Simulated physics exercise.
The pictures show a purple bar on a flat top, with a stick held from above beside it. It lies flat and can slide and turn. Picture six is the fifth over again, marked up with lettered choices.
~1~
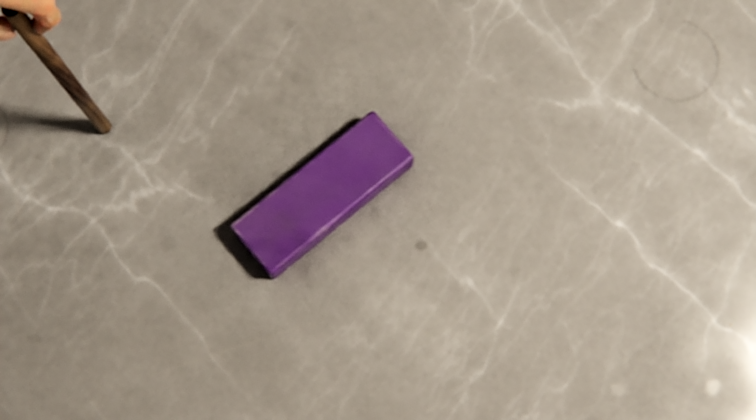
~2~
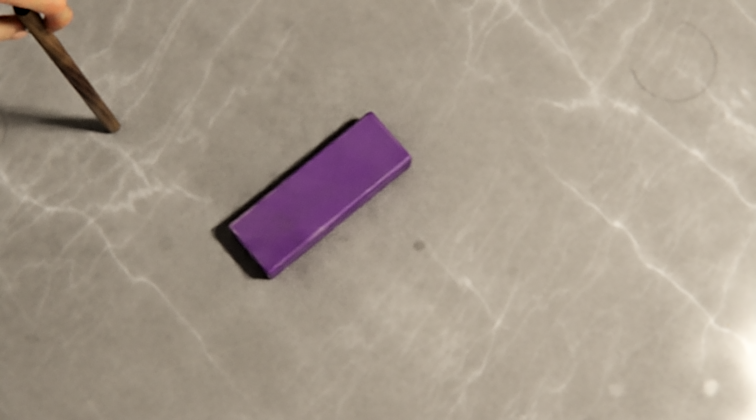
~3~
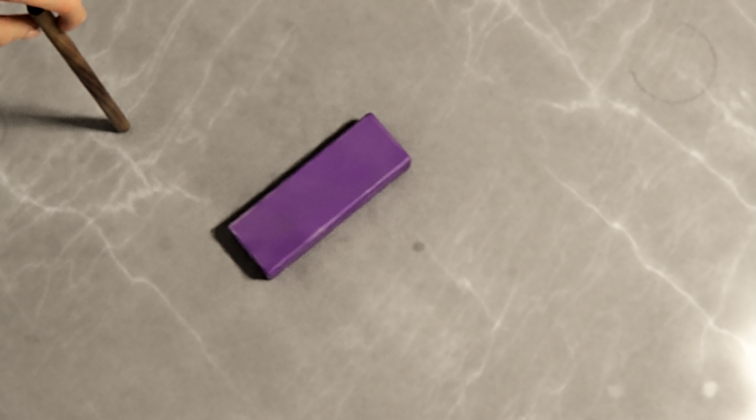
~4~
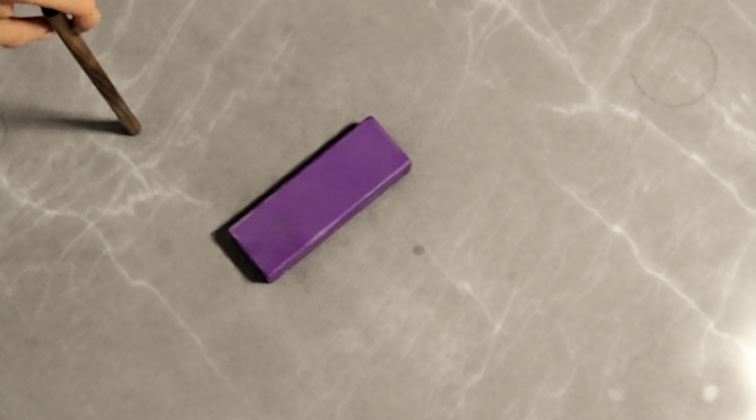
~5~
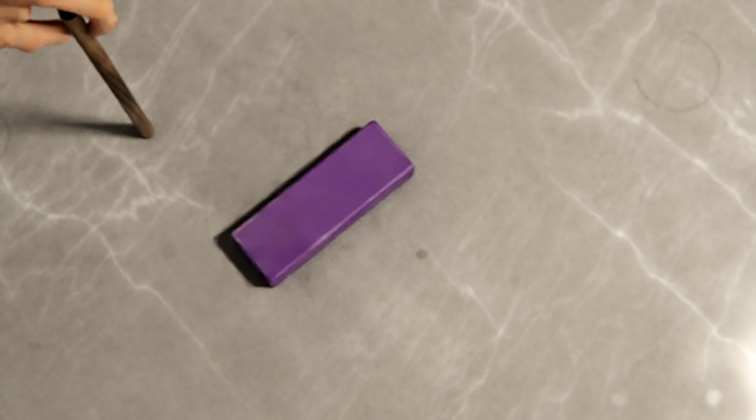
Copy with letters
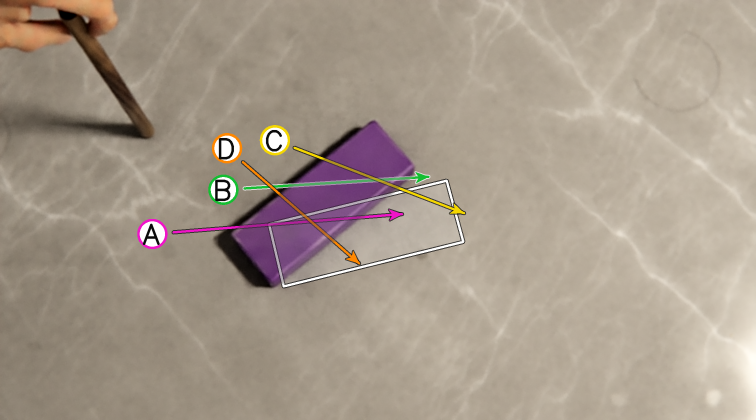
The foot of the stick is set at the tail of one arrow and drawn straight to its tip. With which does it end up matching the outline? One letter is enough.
B.
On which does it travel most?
That is A.
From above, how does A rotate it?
On that stroke, anticlockwise.
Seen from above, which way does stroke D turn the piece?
On that stroke, anticlockwise.
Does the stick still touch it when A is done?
At the end, yes.
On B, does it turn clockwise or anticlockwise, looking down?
Clockwise.
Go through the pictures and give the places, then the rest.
Purple bar (323, 191), in the first picture.
Purple bar (321, 191), in the second picture.
Purple bar (320, 192), in the third picture.
Purple bar (321, 195), in the fourth picture.
Purple bar (323, 200), in the fifth picture.
On the marked copy, A from (173, 232) to (402, 214); B from (244, 188) to (429, 177); C from (295, 148) to (464, 213); D from (243, 162) to (359, 264).
Taking B. A third of the way, foot of the stick (313, 185), piece (338, 206).
Two thirds of the way, foot of the stick (379, 180), piece (361, 221).
When it is over, foot of the stick (429, 177), piece (365, 226); it fills the outline.
As for the rest, A leaves the piece out of the outline, at (447, 202); C leaves the piece out of the outline, at (355, 238); D leaves the piece out of the outline, at (400, 237).
